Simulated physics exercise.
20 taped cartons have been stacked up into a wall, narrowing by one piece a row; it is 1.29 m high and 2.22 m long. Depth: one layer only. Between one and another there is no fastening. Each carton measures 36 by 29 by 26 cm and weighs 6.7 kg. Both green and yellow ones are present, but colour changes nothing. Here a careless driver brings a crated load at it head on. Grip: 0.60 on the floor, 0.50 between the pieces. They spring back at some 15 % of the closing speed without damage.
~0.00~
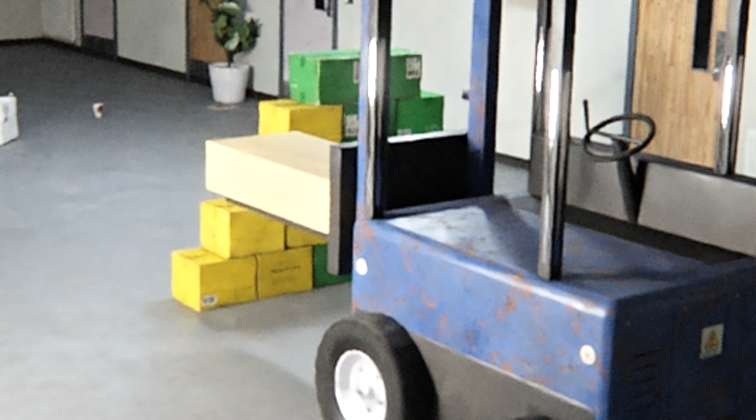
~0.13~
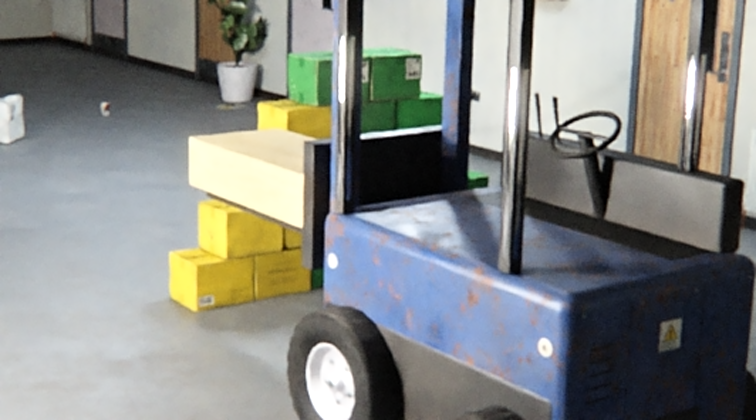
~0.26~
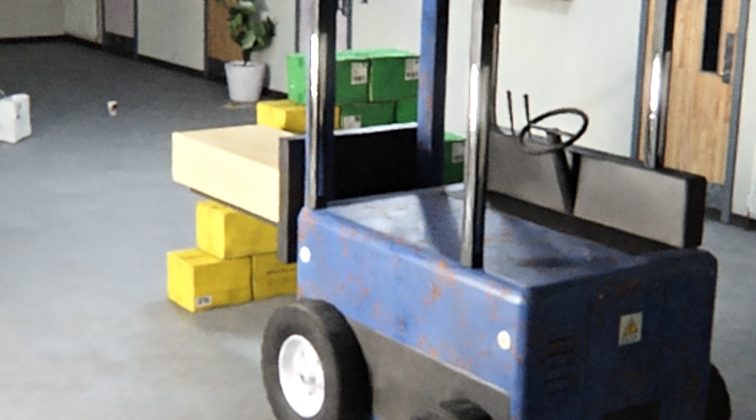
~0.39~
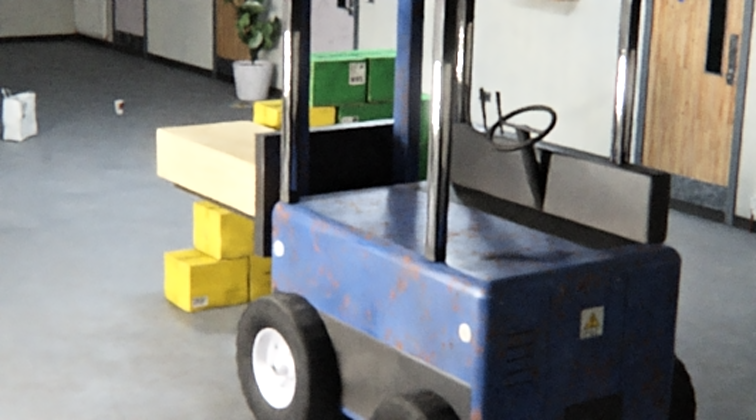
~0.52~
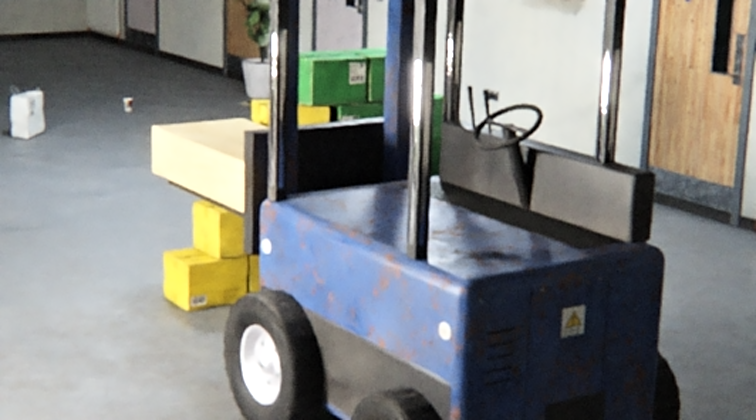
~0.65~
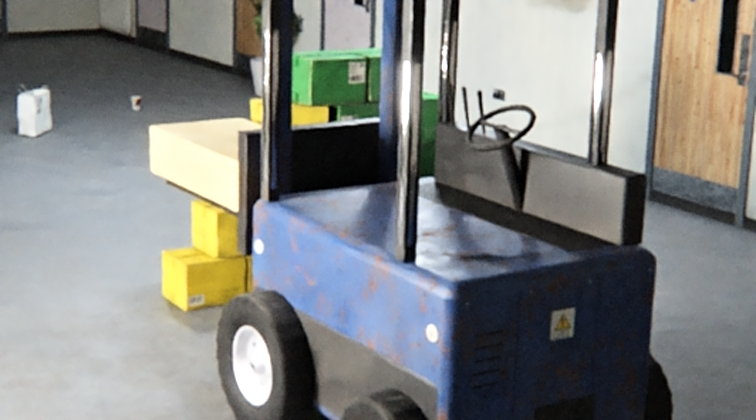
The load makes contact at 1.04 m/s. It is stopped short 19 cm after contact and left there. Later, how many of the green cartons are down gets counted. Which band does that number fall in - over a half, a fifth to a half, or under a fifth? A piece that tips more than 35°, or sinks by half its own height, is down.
It falls under a fifth.
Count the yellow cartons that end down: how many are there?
Yellow: 0.
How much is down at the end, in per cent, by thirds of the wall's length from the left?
In percent, the thirds read 0 on the left, 0 in the middle and 0 on the right.
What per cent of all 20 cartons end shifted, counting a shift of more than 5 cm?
It comes to 5 percent.
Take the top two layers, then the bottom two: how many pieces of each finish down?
0 and 0.
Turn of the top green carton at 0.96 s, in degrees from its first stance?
Some 0°.
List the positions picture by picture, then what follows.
In the first picture (each place is the centre of the face we see best; the camera moves round a little), load (217, 164) 26 cm short of touching; top green carton (398, 77); top yellow carton (316, 130); all as stacked.
The second picture shows load (199, 160) 12 cm short of touching; top green carton (397, 77).
The third picture shows load (183, 155) 10 mm in; top green carton (397, 78).
The fourth picture shows load (166, 151) 15 cm in; 2 have shifted.
The fifth picture shows load (161, 148) 19 cm in, stopped; 2 have shifted.
The sixth picture shows load (159, 148) 19 cm in, stopped; 2 have shifted.
By 0.71 s, none of the 14 green cartons down (0 of 20 in all colours); top green carton unmoved; top yellow carton moved 45 mm.
When it is over (1.2 s), none of the 14 green cartons down (0 of 20 in all colours); top green carton unmoved; top yellow carton moved 45 mm. That is 0 per cent. In pixels of the last frame, middles, top green carton near (382, 74), top yellow carton near (289, 126).
